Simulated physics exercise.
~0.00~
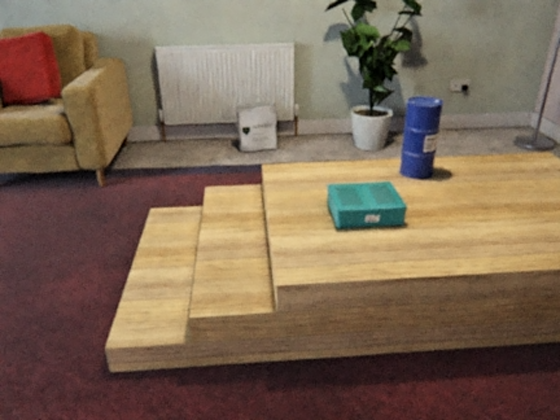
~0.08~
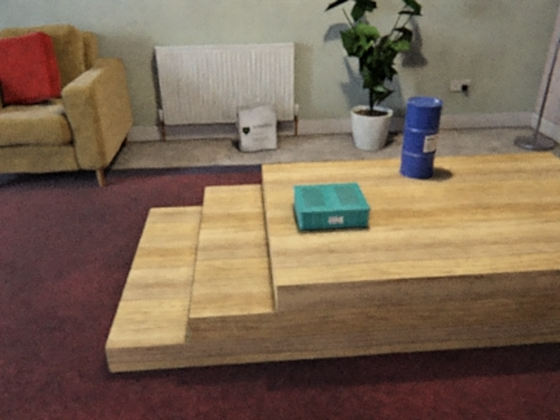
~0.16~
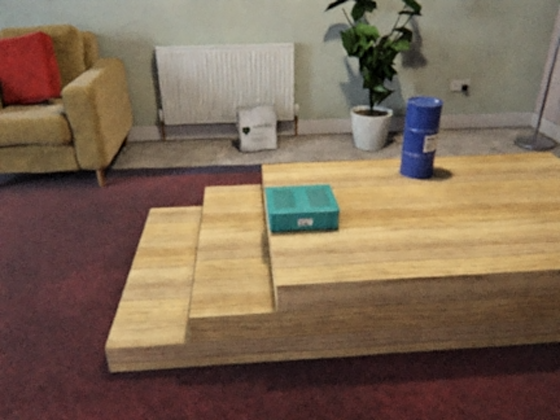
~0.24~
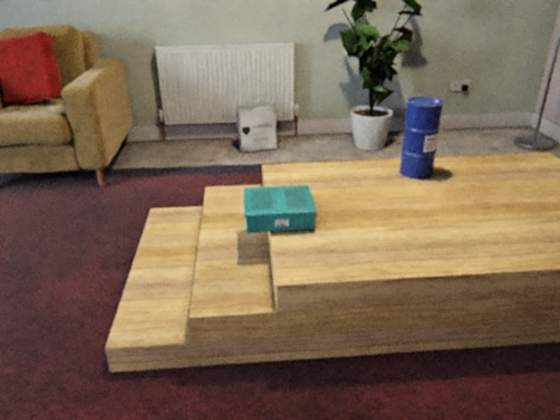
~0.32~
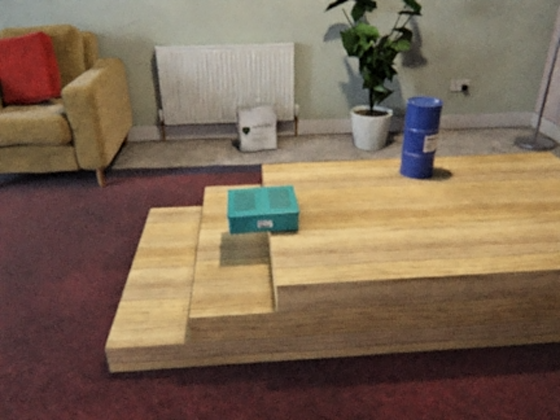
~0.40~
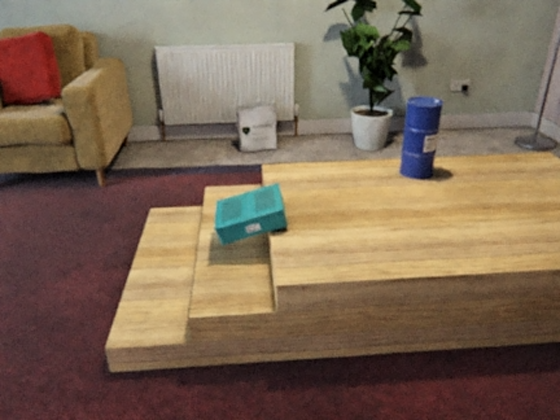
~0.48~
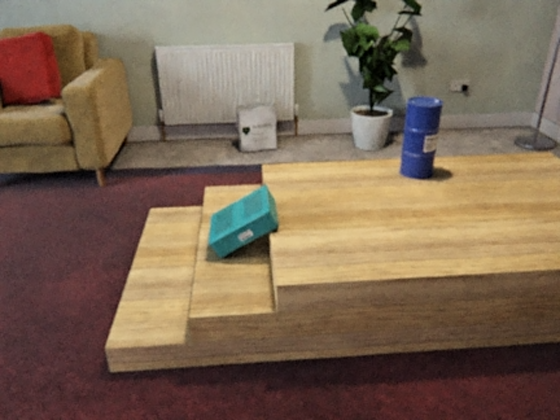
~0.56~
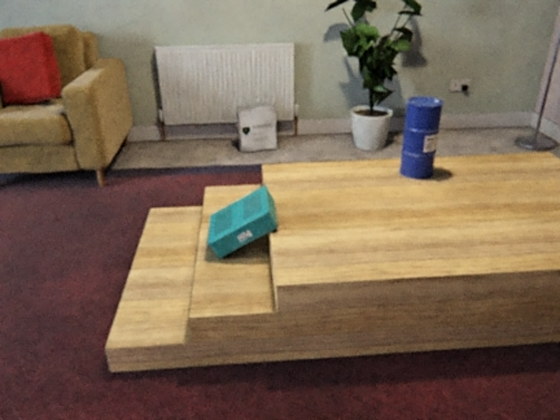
The turquoise tote slid left along the wooden landing, away from a blue canister that stayed put, then jutted out over the top edge, tipped down to the left, and came to rest tilted, leaning between the landing's edge and the step below.
